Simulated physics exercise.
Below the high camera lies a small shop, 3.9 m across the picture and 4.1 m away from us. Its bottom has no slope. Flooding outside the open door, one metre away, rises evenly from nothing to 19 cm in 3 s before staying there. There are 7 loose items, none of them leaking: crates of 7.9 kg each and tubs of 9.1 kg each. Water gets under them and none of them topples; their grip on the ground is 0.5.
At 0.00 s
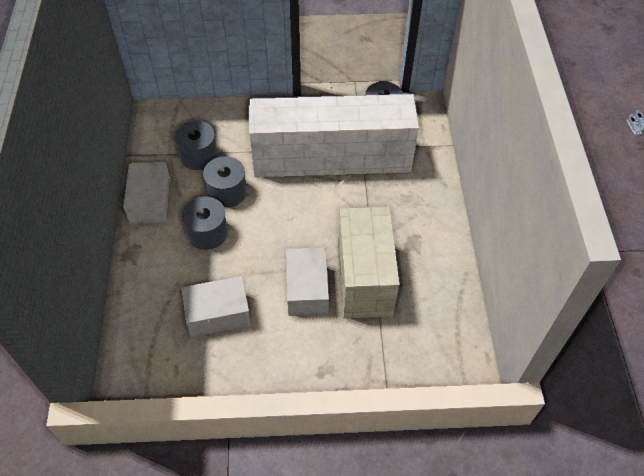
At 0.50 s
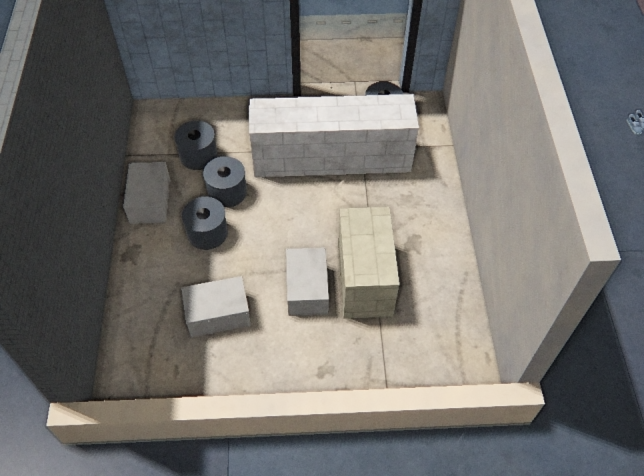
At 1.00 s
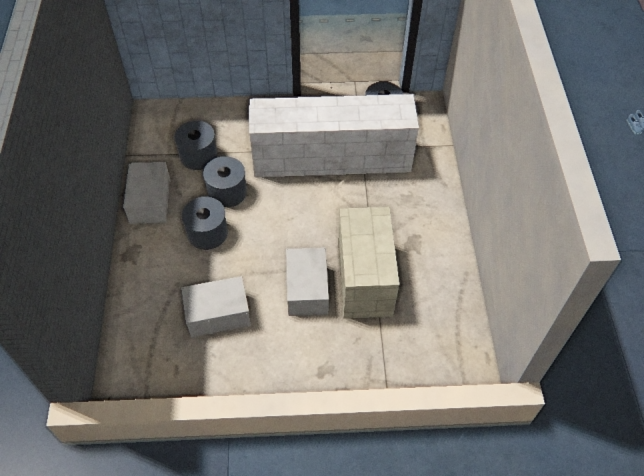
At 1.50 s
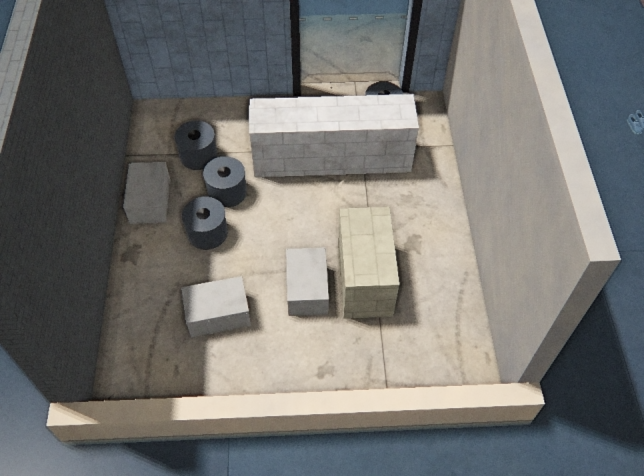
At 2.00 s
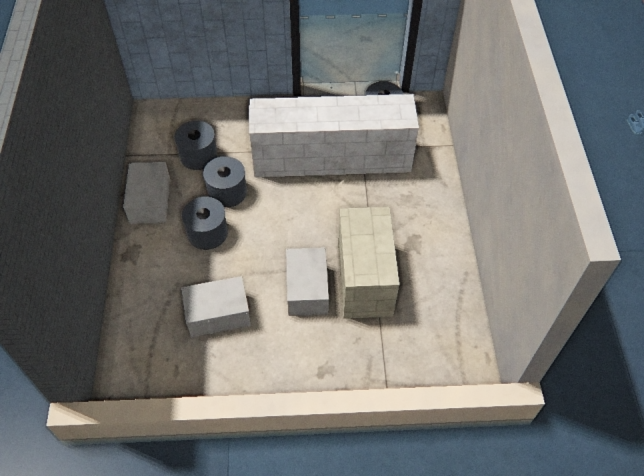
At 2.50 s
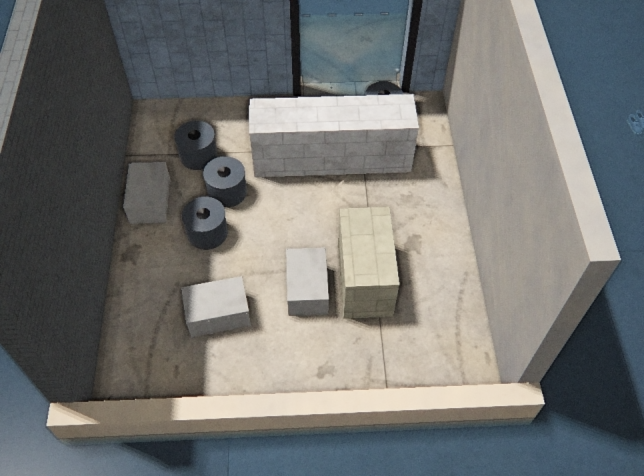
Blue water spread over the ground around a small walled room, then crept in at the open doorway at the back, while the pale blocks and dark round tubs on the floor stayed still.
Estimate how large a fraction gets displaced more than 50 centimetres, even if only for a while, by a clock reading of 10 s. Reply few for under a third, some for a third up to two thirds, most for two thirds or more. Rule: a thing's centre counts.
Some.
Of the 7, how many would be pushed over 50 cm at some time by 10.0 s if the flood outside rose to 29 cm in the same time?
The answer would then be 6.
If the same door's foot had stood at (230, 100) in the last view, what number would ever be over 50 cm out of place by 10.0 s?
Then it comes to 6.
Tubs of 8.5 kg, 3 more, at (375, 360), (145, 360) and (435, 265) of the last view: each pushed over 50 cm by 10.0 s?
The three, in order: Smaller shift, larger, larger.
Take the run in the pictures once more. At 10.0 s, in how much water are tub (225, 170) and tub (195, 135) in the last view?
Depths: Near 3 cm, then near 5 cm.
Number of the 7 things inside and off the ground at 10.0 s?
2 at that moment.
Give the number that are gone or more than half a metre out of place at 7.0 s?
It comes to 1.
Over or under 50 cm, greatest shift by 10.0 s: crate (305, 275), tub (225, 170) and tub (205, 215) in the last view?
Order as asked - a smaller shift, a smaller shift, a smaller shift.
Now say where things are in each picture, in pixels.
The first frame shows a crate at (215, 299) rests on the ground; a tub at (194, 135), on the bottom; water covers 0.0 m2; 0 of 7 have shifted.
The second frame shows a crate at (215, 299), on the bottom; a tub at (194, 135) rests on the ground; 0.0 m2 under water; 0 of 7 have shifted.
The third frame shows a crate at (215, 299), on the bottom; a tub at (194, 135) rests on the ground; water covers 0.0 m2; 0 of 7 have shifted.
The fourth frame shows a crate at (215, 299), on the bottom; a tub at (194, 135) rests on the ground; water covers 0.0 m2; 0 of 7 have shifted.
The fifth frame shows a crate at (215, 299), on the bottom; a tub at (194, 135) rests on the ground; water covers 0.1 m2; 0 of 7 have shifted.
The sixth frame shows a crate at (215, 299) rests on the ground; a tub at (194, 135), on the bottom; water covers 0.6 m2; 0 of 7 have shifted.
After 3.5 s 0 of 7 are over 50 cm from their spots; 0 afloat.
After 4.5 s 1 of 7 are over 50 cm from their spots; 1 afloat.
After 7.0 s 1 of 7 are over 50 cm from their spots; 2 afloat.
After 10.0 s 3 of 7 are over 50 cm from their spots, and 3 have been at some point; 2 afloat.
